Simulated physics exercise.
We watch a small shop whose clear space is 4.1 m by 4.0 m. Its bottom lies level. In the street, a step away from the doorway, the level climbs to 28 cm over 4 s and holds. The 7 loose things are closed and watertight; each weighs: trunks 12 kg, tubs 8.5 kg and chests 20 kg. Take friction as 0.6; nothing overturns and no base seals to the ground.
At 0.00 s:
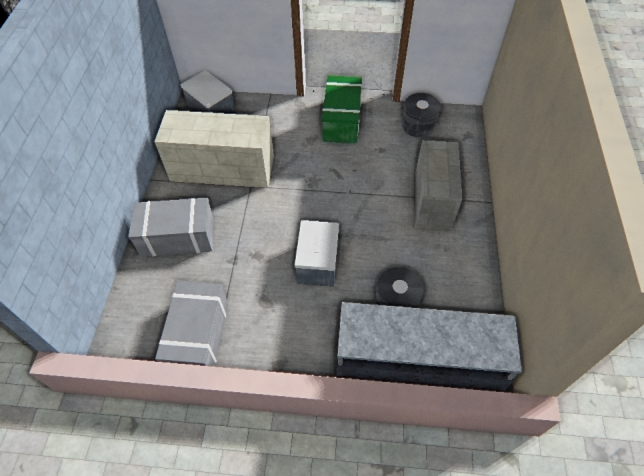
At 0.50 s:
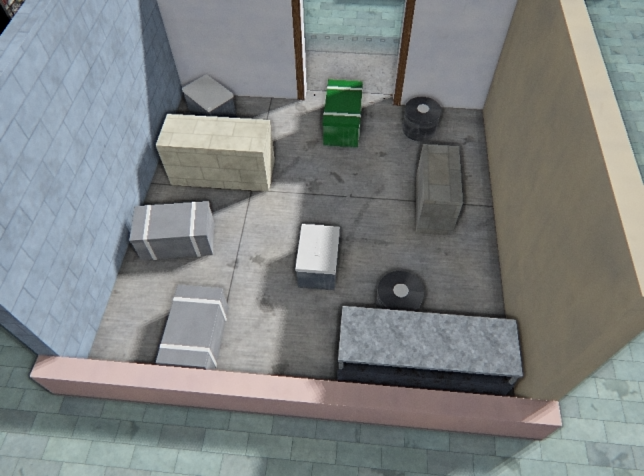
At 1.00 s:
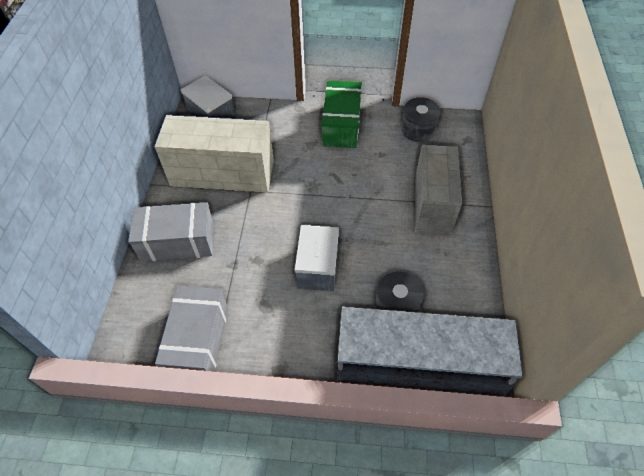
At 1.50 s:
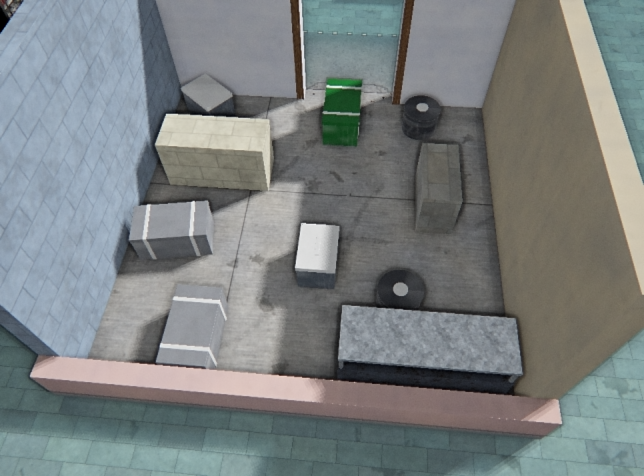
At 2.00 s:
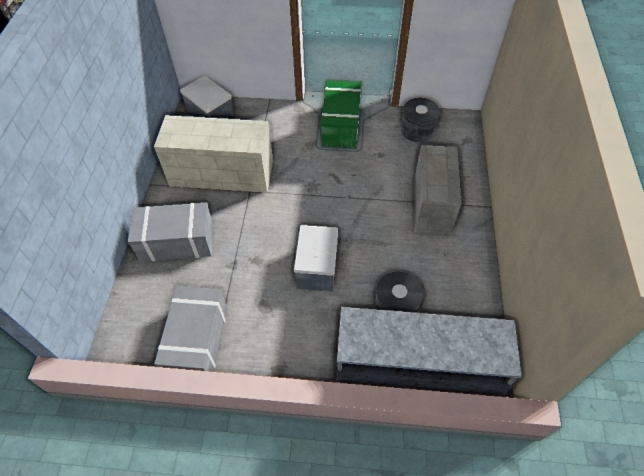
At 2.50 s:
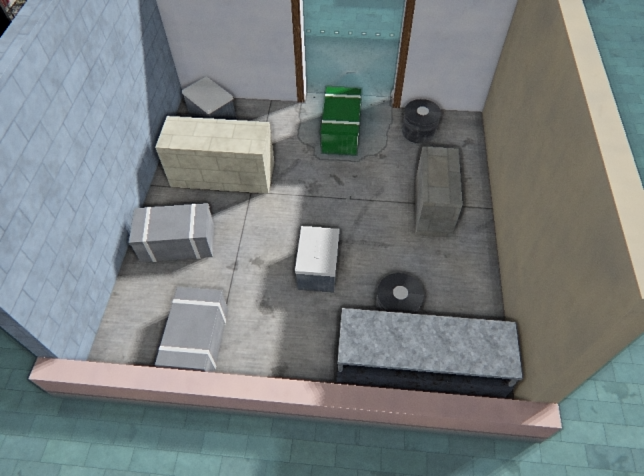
We see a small walled shop with crates, blocks and dark tubs on its floor as greenish water covers the paving outside, then seeps through the doorway around the green trunk, which shifts slightly into the room.
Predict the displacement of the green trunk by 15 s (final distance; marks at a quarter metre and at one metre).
The green trunk gets carried off.
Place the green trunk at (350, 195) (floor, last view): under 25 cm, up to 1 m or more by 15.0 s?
It gets carried off.
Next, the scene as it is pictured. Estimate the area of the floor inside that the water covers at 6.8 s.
Some 14 m2.
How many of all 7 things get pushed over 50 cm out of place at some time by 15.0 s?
That makes 7.
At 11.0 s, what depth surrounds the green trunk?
Roughly 16 cm.
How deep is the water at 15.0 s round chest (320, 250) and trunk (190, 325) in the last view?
Roughly 19 and 18 cm.
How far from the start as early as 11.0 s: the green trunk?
Roughly 300 cm by then.
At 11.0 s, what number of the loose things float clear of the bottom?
At that moment 7.
After 3.5 s the green trunk is near (336, 134), 0.6 m from its start, aground; 0 afloat.
After 6.8 s the green trunk is near (332, 232), 2.0 m from its start, afloat; 4 afloat.
After 11.0 s the green trunk is near (205, 301), 3.1 m from its start, afloat; 7 afloat.
After 15.0 s the green trunk is near (222, 225), 2.3 m from its start, afloat; 7 afloat.
